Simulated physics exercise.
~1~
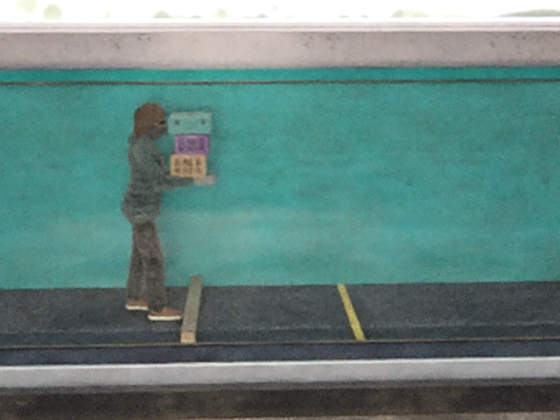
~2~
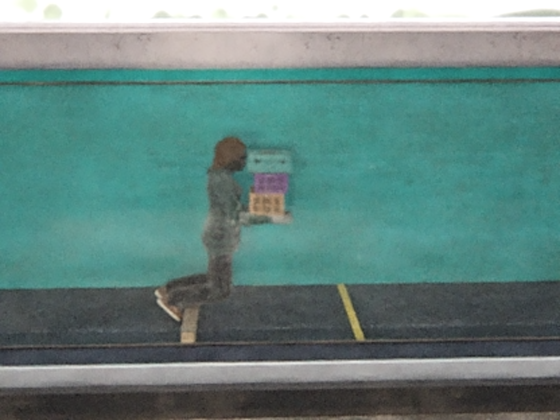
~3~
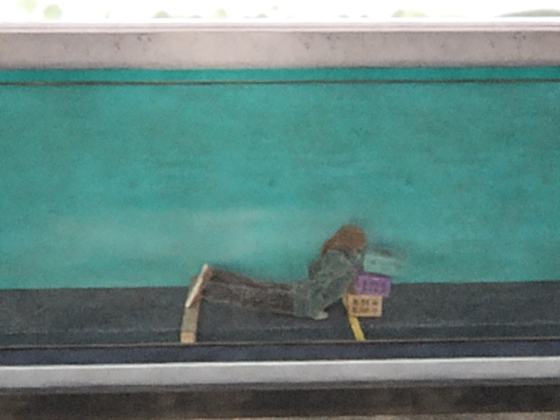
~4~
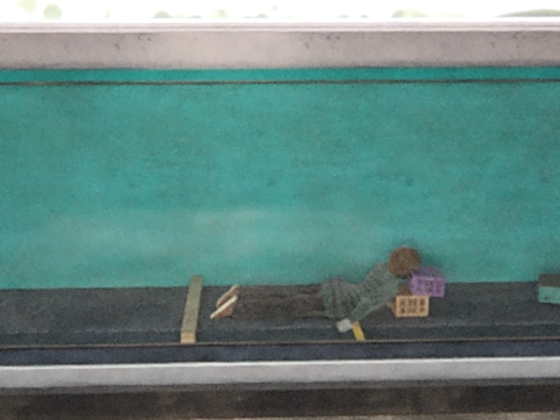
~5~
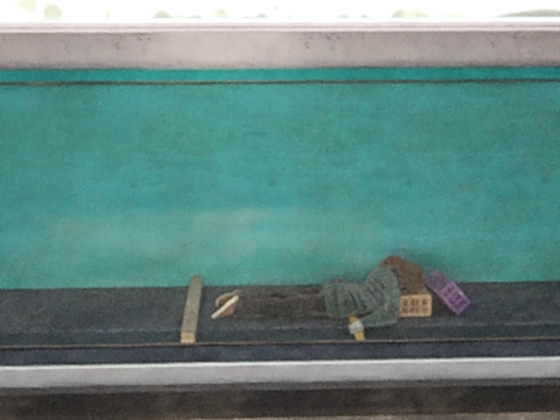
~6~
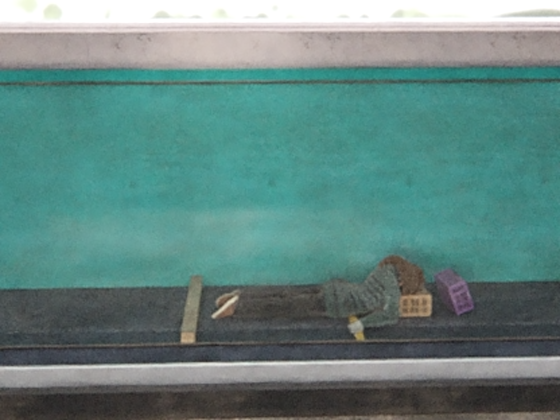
The clip shows a standing person holding a stack of teal, purple and brown boxes, who topples rightward over a low rail and lands face down. The teal box slides out of view, while the purple one tips and rests beyond the brown one, both past the yellow line.
